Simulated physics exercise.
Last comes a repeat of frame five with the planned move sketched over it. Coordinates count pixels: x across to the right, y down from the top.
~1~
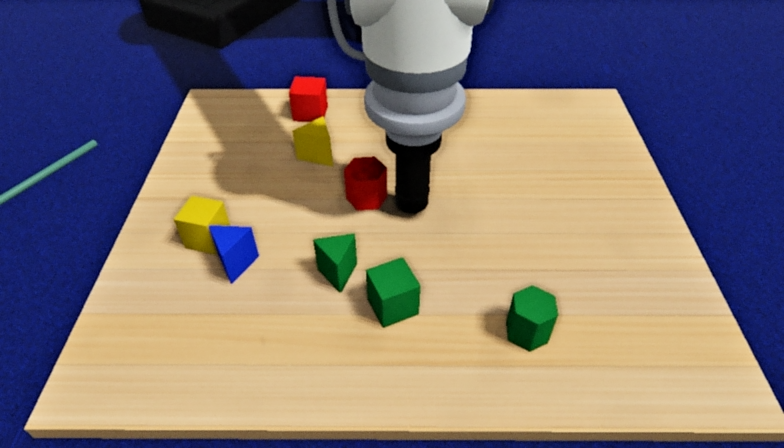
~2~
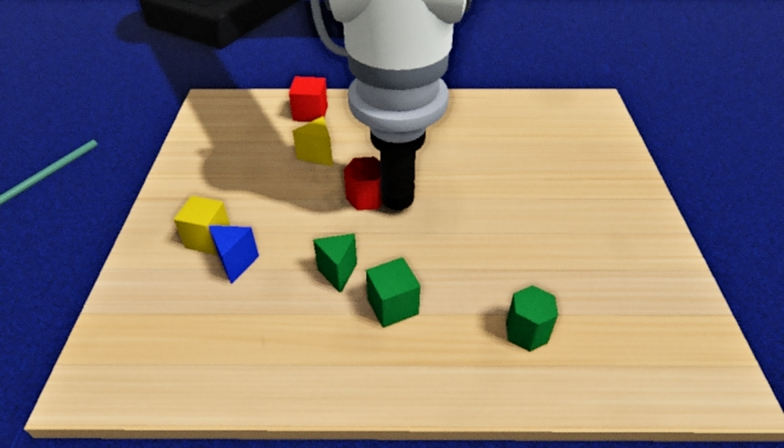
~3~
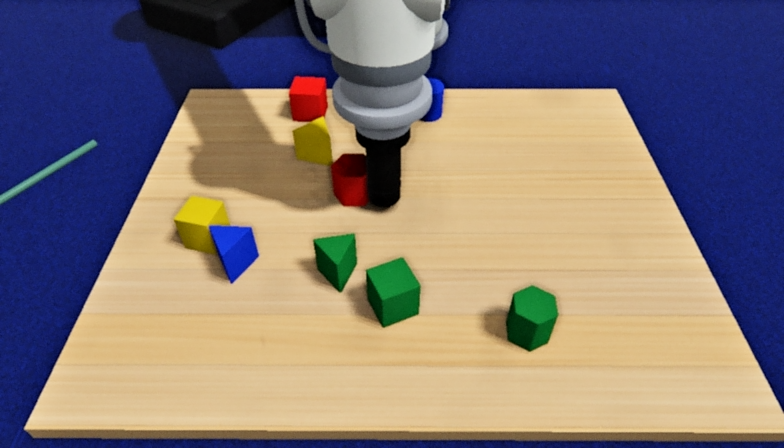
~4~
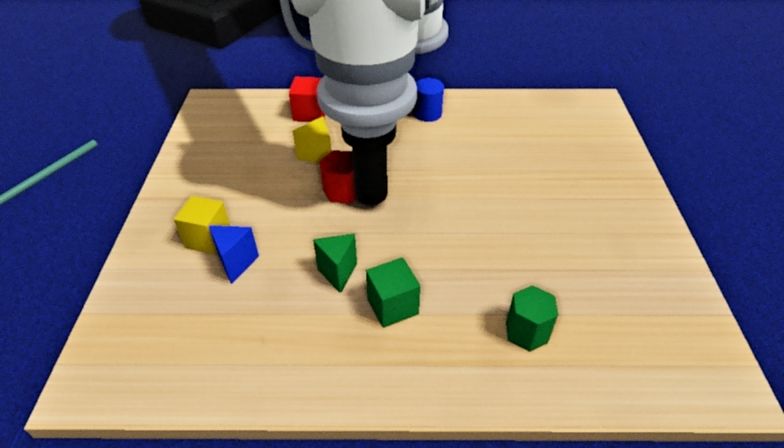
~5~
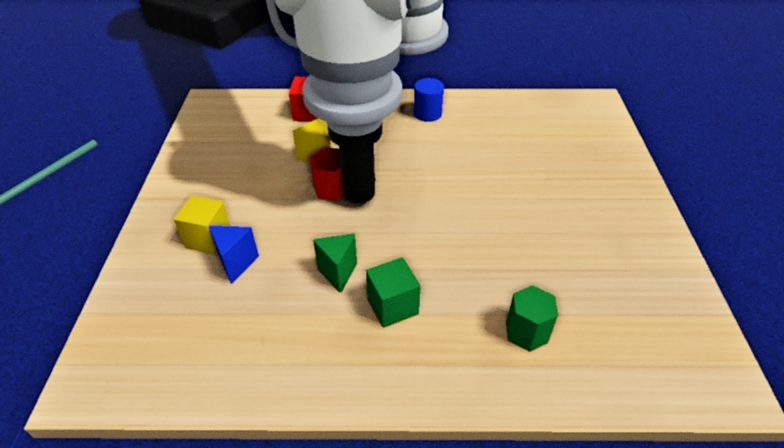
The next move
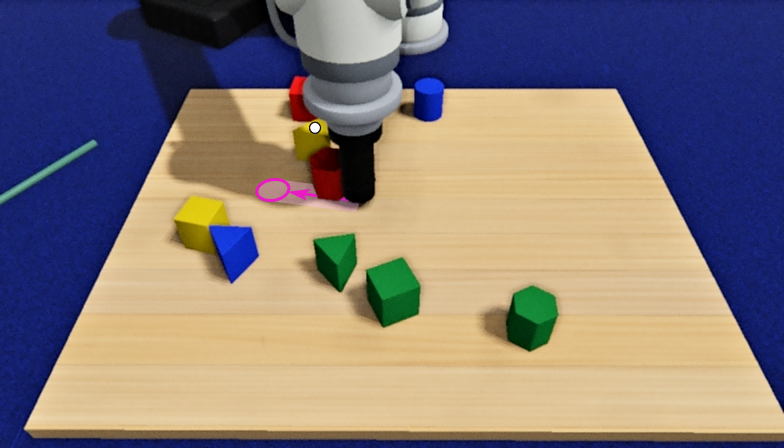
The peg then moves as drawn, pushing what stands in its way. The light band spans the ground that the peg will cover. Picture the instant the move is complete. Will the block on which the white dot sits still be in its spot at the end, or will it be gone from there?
By then it is still where it was.
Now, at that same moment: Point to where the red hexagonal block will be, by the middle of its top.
Its top face will be centred at roughly (290, 141).
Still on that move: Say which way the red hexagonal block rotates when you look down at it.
It turns clockwise.
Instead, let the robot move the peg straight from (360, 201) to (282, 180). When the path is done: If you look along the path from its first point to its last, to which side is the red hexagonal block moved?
The shift is to the right of that direction.
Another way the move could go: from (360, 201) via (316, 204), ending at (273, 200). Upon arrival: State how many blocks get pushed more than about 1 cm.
I count one.
Path on the board, from (360, 201) directly to (273, 190); the dot is on the yellow triangle.
What follows on the original path. Halfway along, peg at (314, 188); red hexagonal block at (299, 146), turned 30° clockwise.
At the end, peg at (271, 182); yellow triangle in place; red hexagonal block at (290, 141), turned 55° clockwise.
